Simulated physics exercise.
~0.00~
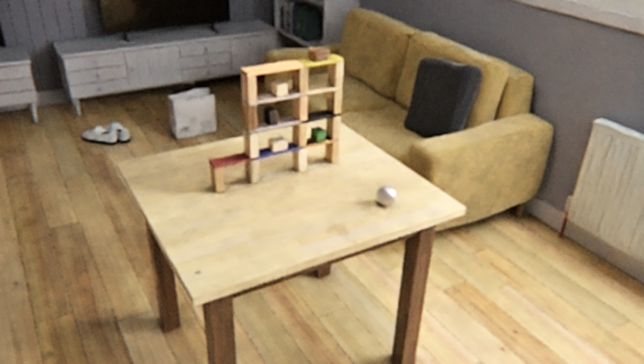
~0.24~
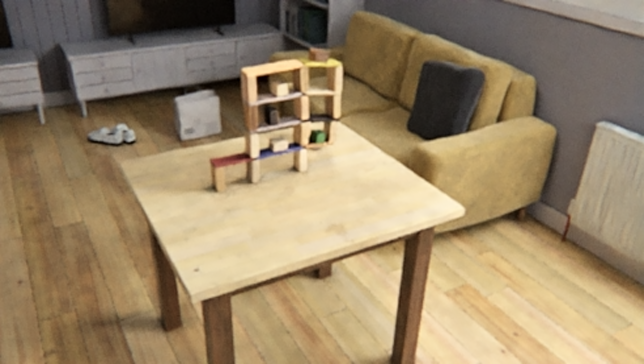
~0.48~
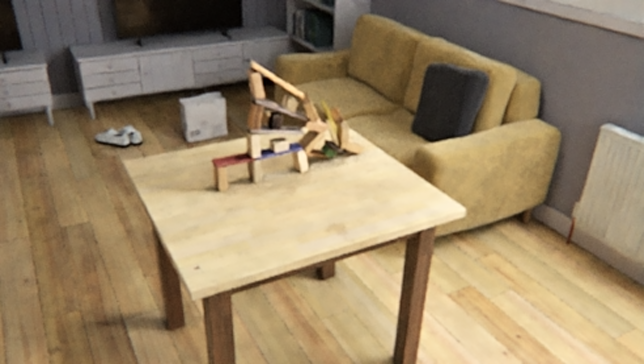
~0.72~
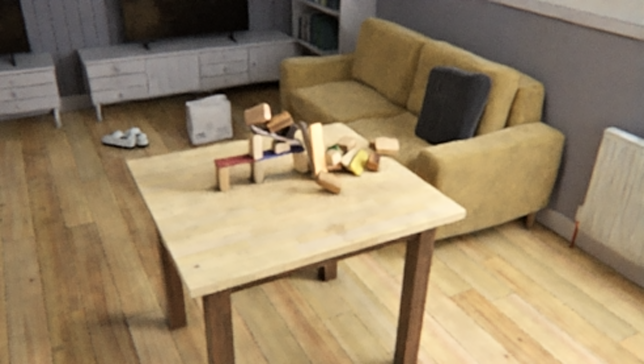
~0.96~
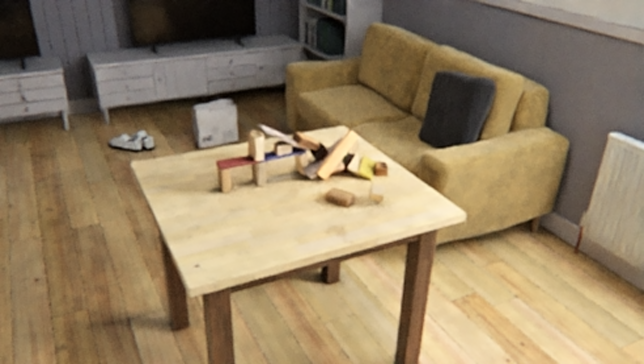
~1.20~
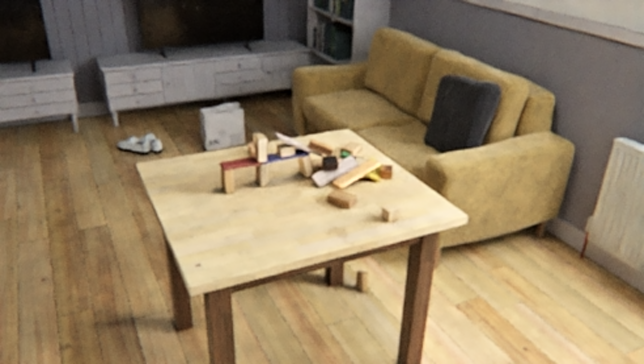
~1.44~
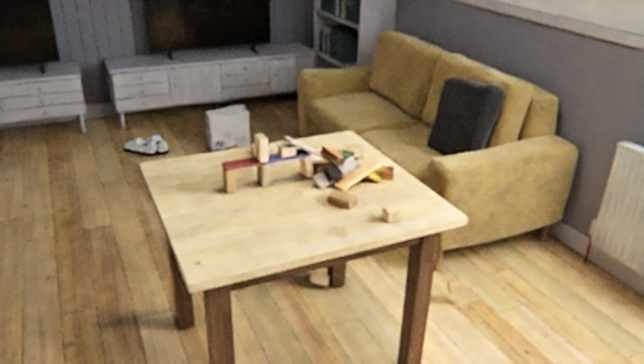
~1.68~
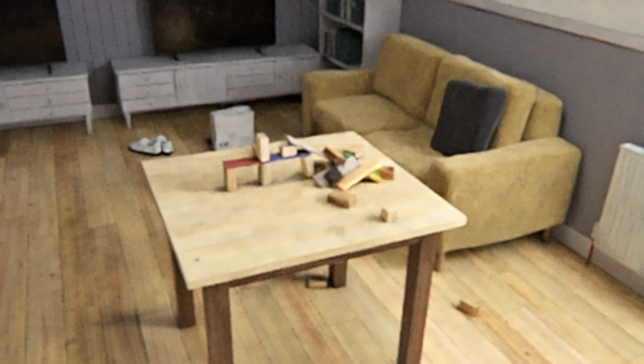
In a living room, a ball rolls into a wooden block tower and most collapses.
